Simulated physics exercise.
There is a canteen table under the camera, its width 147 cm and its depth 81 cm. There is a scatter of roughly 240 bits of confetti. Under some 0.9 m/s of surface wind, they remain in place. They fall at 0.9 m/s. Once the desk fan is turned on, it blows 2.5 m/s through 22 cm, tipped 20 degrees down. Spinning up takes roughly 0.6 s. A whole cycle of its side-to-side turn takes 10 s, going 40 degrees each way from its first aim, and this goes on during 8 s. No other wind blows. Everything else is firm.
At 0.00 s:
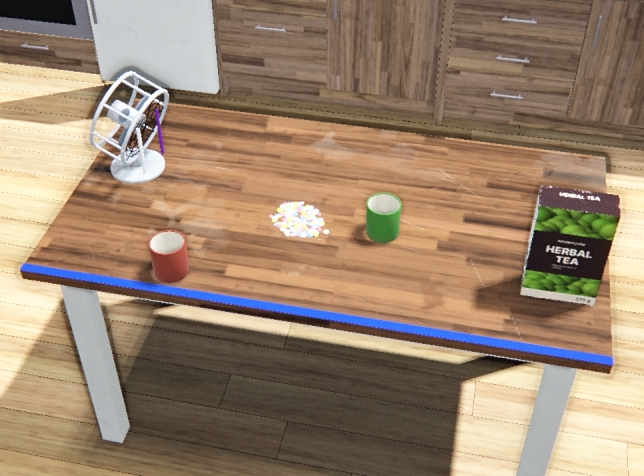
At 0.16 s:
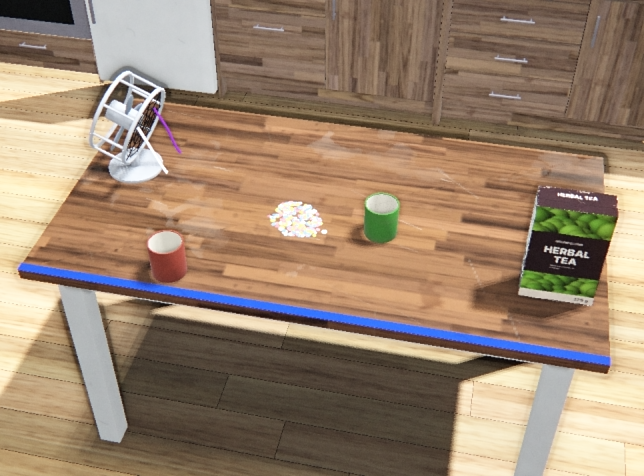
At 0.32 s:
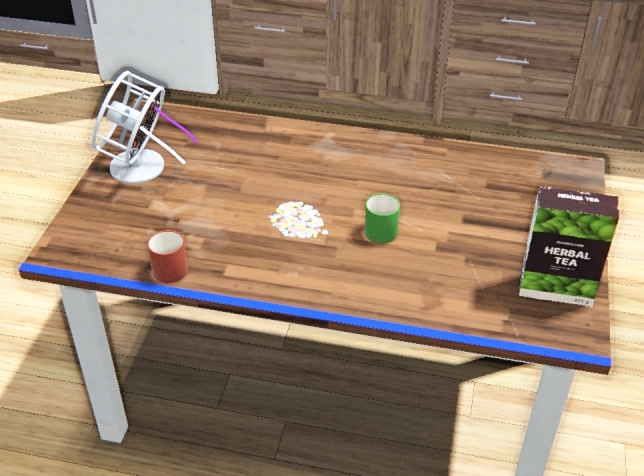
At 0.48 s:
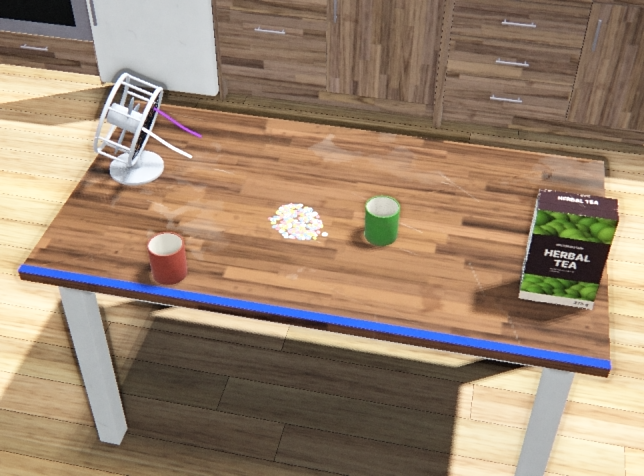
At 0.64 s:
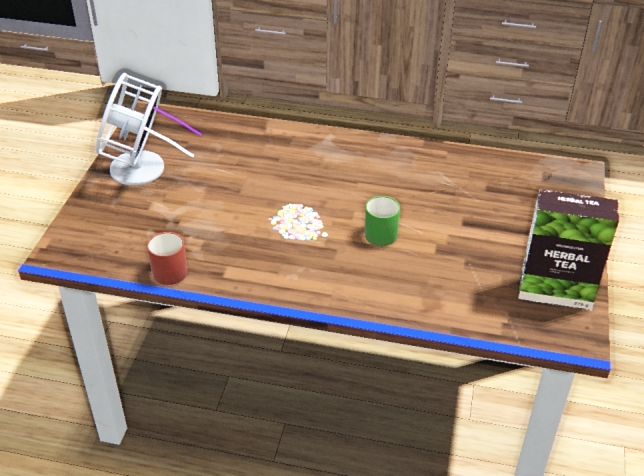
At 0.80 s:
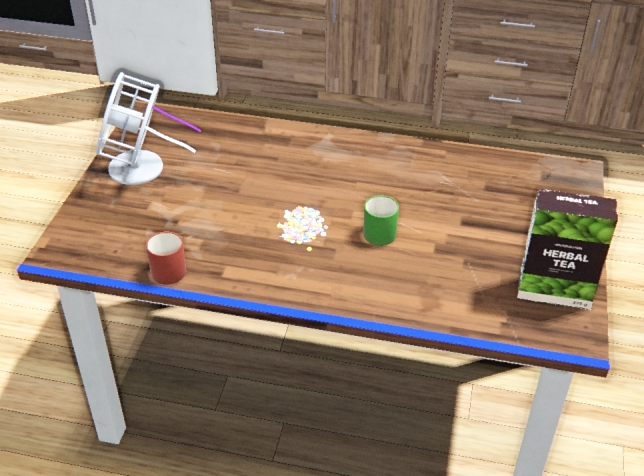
We see a small white desk fan on a wooden table with red and green mugs, a box of herbal tea and a patch of confetti; the fan's head turns gradually towards the back, then the confetti shifts slightly rightward.
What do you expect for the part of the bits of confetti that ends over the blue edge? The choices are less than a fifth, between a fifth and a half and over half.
By the end, the majority of them sit over the blue edge.
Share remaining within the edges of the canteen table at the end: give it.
My guess is near 1 per cent.
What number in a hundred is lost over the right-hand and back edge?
2 % right-hand and 0 % back.
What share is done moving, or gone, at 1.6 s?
Near 0 %.
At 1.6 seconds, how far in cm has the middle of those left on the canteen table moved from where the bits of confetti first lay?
About 60 cm.
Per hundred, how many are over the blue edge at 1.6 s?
About 60 %.
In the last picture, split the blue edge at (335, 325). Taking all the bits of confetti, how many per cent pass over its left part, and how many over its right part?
Some 0 % left, 100 % right.
After 1.6 s, 40 % are still on the top, 59 % are over the blue edge; the middle of those left on the top is near (481, 326).
After 2.6 s, 26 % are still on the top, 74 % are over the blue edge; the middle of those left on the top is near (488, 319).
After 4.4 s, 25 % are still on the top, 74 % are over the blue edge; the middle of those left on the top is near (488, 319).
After 8.0 s, at the end, 95 % are over the blue edge.
